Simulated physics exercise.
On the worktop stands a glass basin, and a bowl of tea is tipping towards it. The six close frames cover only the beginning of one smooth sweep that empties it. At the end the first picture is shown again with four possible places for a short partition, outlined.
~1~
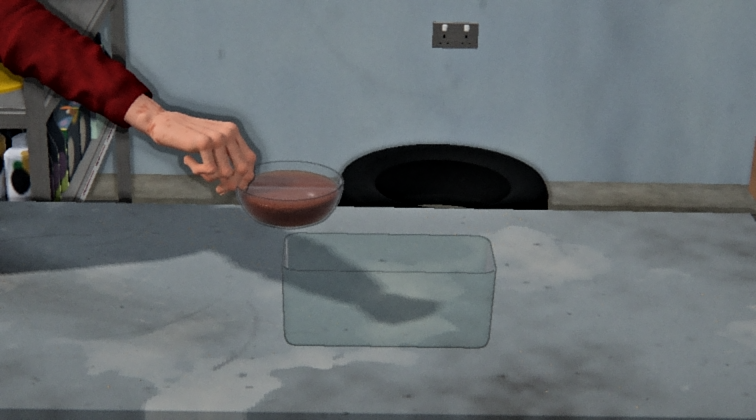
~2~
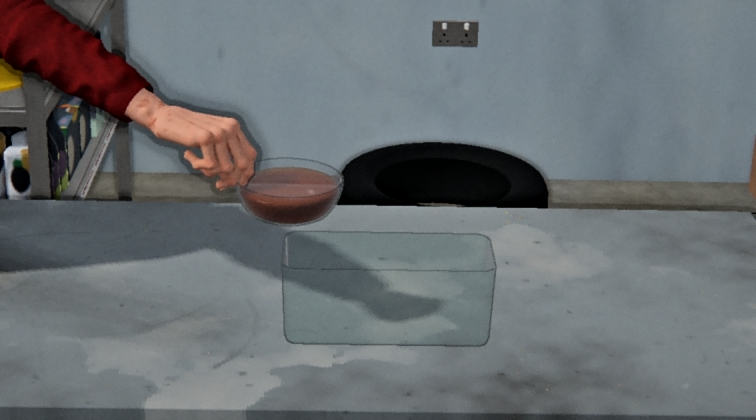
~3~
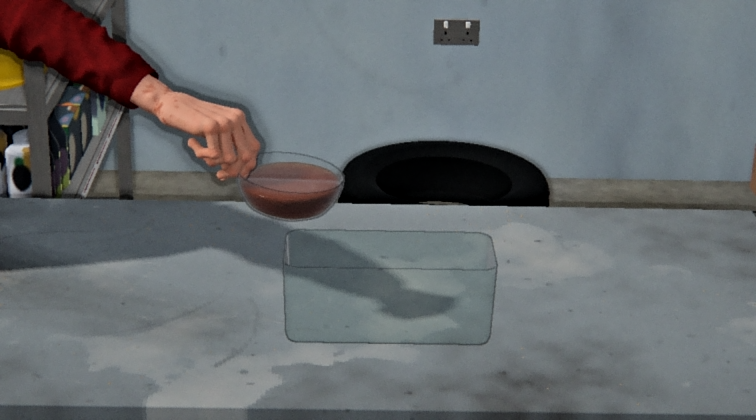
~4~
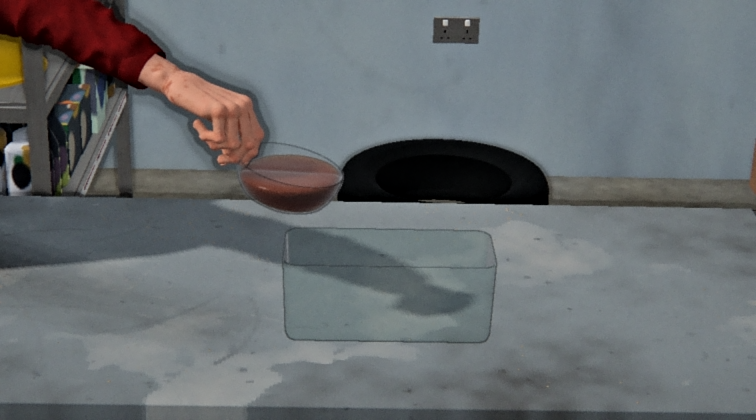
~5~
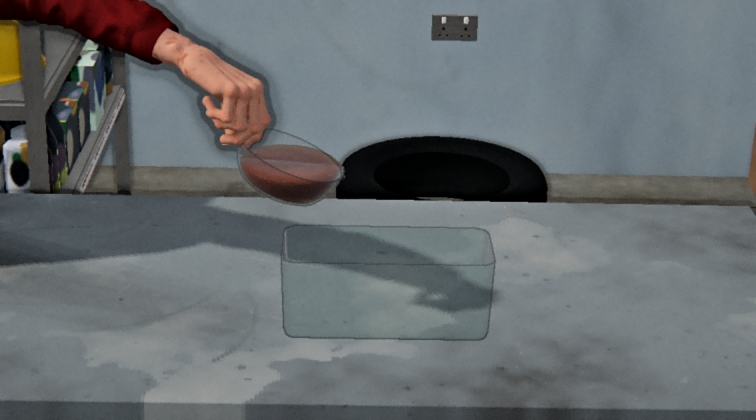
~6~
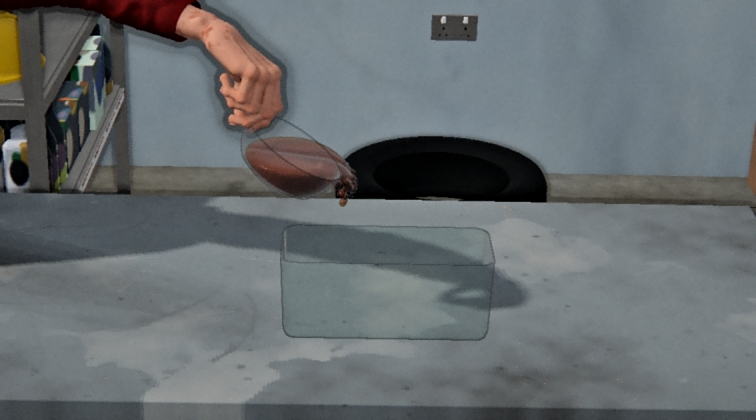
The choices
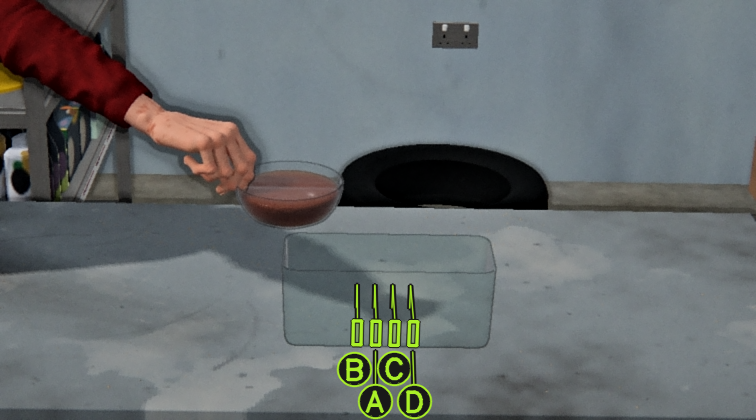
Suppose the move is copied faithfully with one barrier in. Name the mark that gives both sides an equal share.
D.
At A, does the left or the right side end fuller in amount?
More ends on the right.
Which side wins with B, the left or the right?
The right one.
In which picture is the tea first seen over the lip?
Picture 5.
On the marked copy, A at (375, 351); B at (356, 350); C at (394, 351); D at (412, 351).
If A is chosen, about 11 % ends left of the wall and 89 % right of it.
If B is chosen, about 6 % ends left of the wall and 93 % right of it.
If C is chosen, about 18 % ends left of the wall and 81 % right of it.
If D is chosen, about 42 % ends left of the wall and 57 % right of it.
